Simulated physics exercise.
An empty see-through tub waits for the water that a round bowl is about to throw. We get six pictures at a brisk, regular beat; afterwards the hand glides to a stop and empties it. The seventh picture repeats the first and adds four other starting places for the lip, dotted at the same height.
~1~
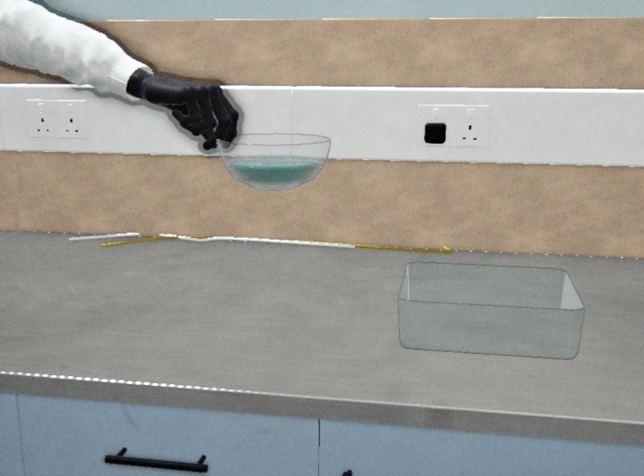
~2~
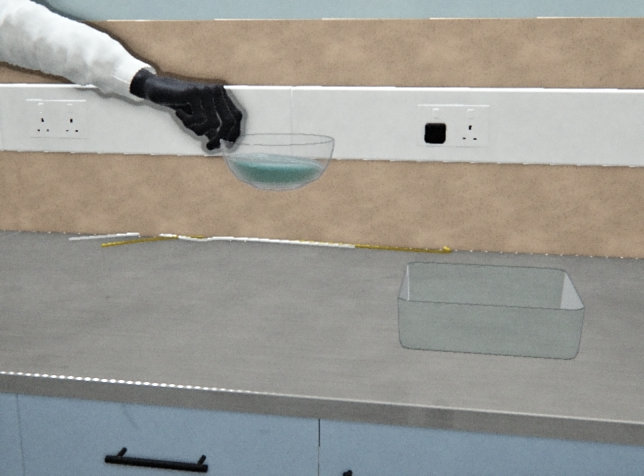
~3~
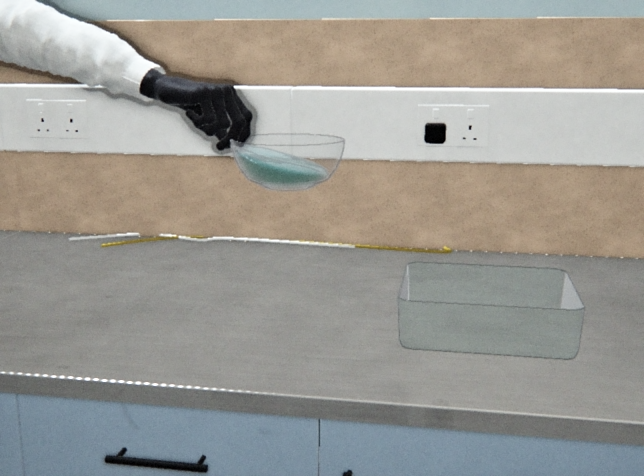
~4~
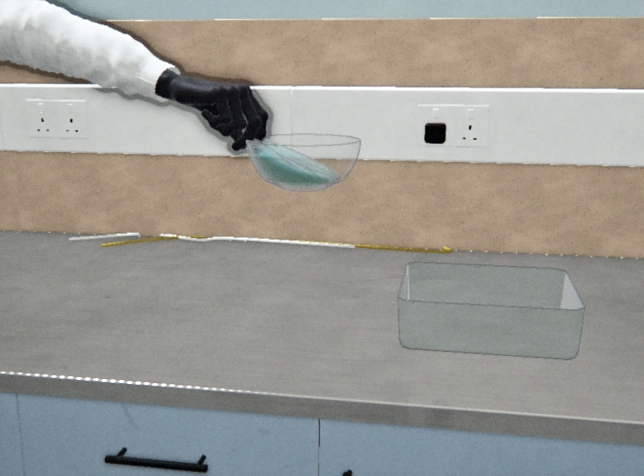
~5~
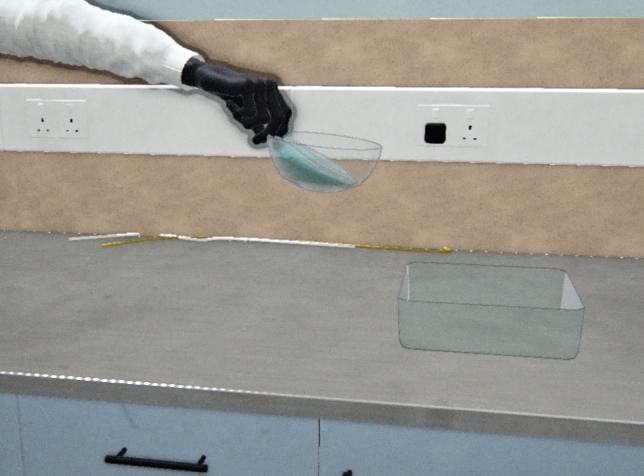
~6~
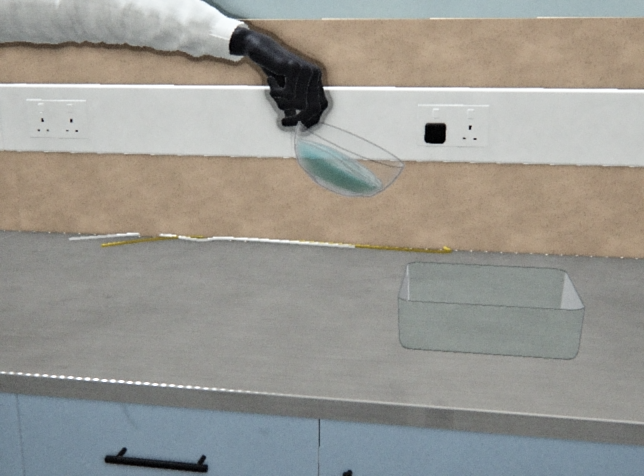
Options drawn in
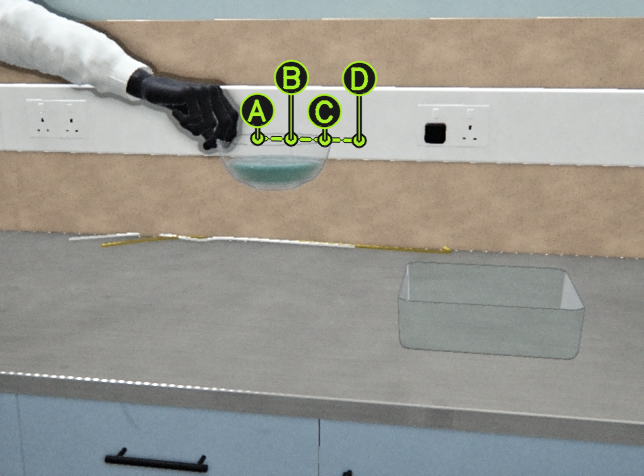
Black-gloved hand moving a round glass bowl of teal water rightward above a grey counter with a clear tub, then tilting it rightward.
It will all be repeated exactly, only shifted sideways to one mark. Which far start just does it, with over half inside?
Take A.
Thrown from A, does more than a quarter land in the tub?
Yes.
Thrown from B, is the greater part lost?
No, that is safe.
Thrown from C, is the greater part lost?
No, that is safe.
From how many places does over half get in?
All four.
In lime, A at (257, 138); B at (291, 139); C at (324, 139); D at (359, 140).
With A, about 63 % lands in the tub, 21 % falls short and 16 % goes beside or beyond.
With B, about 69 % lands in the tub, 8 % falls short and 23 % goes beside or beyond.
With C, about 73 % lands in the tub, 10 % falls short and 17 % goes beside or beyond.
With D, about 76 % lands in the tub, 12 % falls short and 12 % goes beside or beyond.
